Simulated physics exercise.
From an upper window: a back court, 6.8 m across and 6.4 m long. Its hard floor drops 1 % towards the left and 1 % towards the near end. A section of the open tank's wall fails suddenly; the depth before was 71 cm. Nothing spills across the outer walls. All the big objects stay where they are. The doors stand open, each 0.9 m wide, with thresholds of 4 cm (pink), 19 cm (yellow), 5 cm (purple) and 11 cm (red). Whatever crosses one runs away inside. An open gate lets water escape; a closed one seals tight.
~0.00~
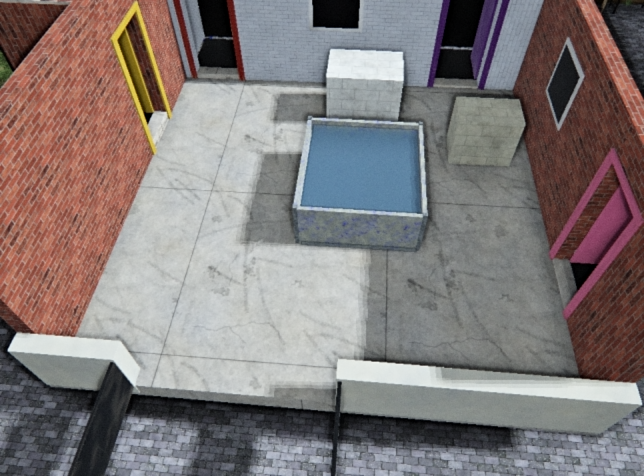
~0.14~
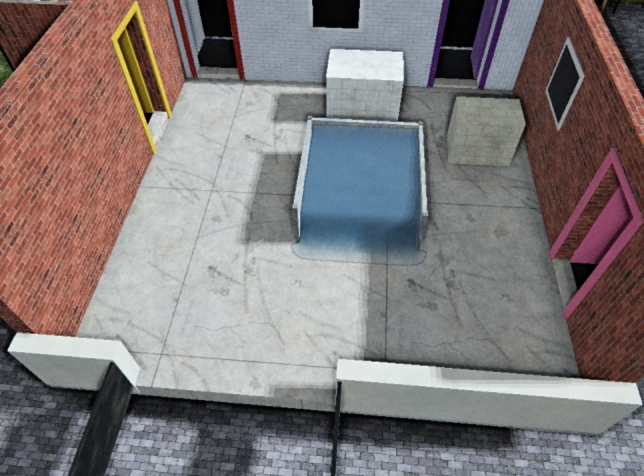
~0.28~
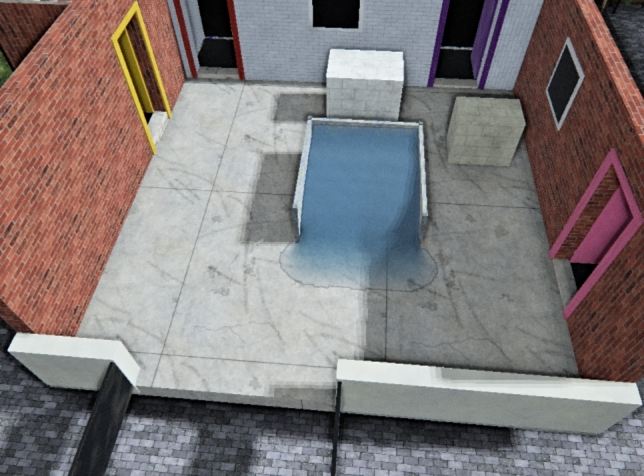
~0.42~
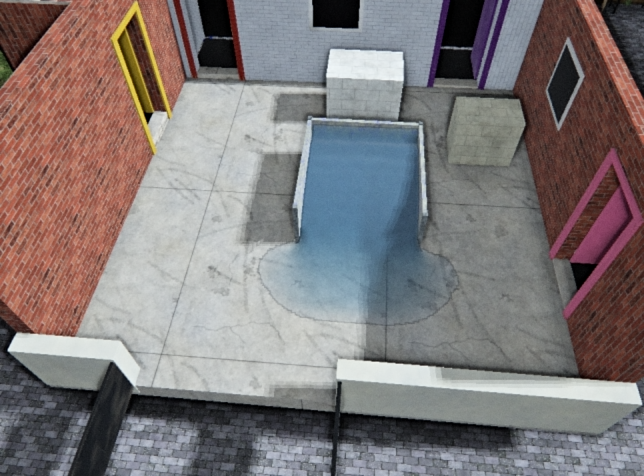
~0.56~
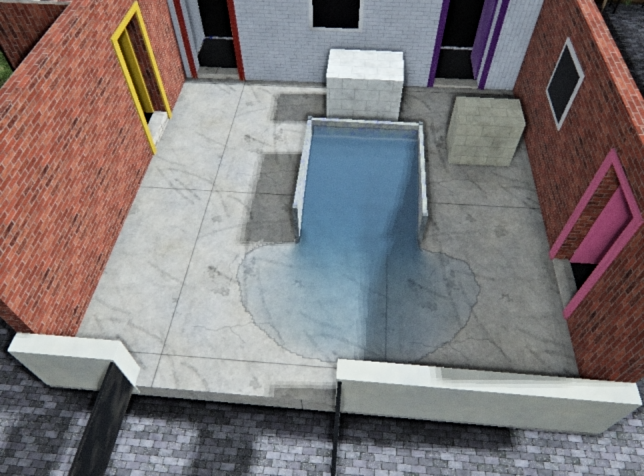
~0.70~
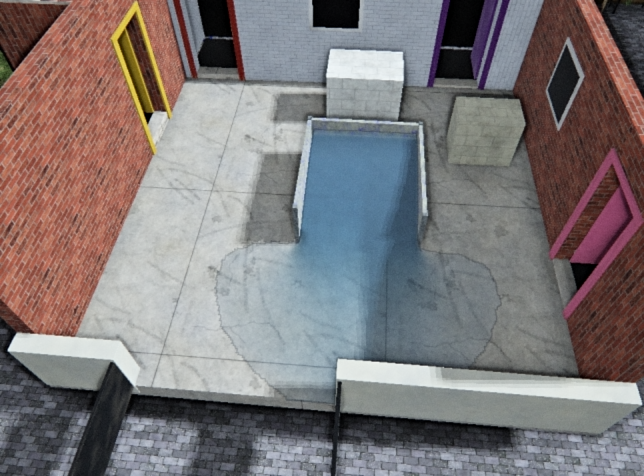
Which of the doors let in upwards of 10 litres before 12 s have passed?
Within that time: At the pink door it goes over the limit; at the yellow door it keeps below the limit; at the purple door it does not reach the limit; at the red door it keeps below the limit.
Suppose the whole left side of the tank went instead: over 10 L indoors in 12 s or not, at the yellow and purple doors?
Then: Yellow above, purple below.
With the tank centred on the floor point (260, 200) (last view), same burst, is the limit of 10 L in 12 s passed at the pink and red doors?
Against that limit: Pink below, red below.
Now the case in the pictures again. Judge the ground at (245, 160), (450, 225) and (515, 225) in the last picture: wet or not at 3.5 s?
In turn: Dry, wet, flooded.
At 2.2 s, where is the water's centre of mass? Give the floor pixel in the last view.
At about (381, 281).
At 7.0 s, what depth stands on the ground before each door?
In cm: Pink 5, yellow 0, purple 4, red 0.
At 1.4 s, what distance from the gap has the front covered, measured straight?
About 3.6 m.
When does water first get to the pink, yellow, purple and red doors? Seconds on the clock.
Pink 2.2 s, yellow 8.5 s, purple 5.5 s, red not within the 12 s.
After 1.4 s water covers 25 % of the floor and is deepest (44 cm) near (362, 385); pink door not reached, yellow door not reached, purple door not reached, red door not reached.
After 2.2 s water covers 30 % of the floor and is deepest (44 cm) near (580, 403); pink door 4 cm at the sill, 0 L in, yellow door not reached, purple door not reached, red door not reached.
After 3.5 s water covers 40 % of the floor and is deepest (26 cm) near (565, 402); pink door 10 cm at the sill, 11 L in, yellow door not reached, purple door not reached, red door not reached.
After 7.0 s water covers 60 % of the floor and is deepest (11 cm) near (532, 191); pink door 5 cm at the sill, 38 L in, yellow door not reached, purple door 4 cm at the sill, 0 L in, red door not reached.
After 12.0 s water covers 85 % of the floor and is deepest (7 cm) near (66, 361); pink door 3 cm at the sill, 42 L in, yellow door 2 cm at the sill, 0 L in, purple door 2 cm at the sill, 0 L in, red door not reached.
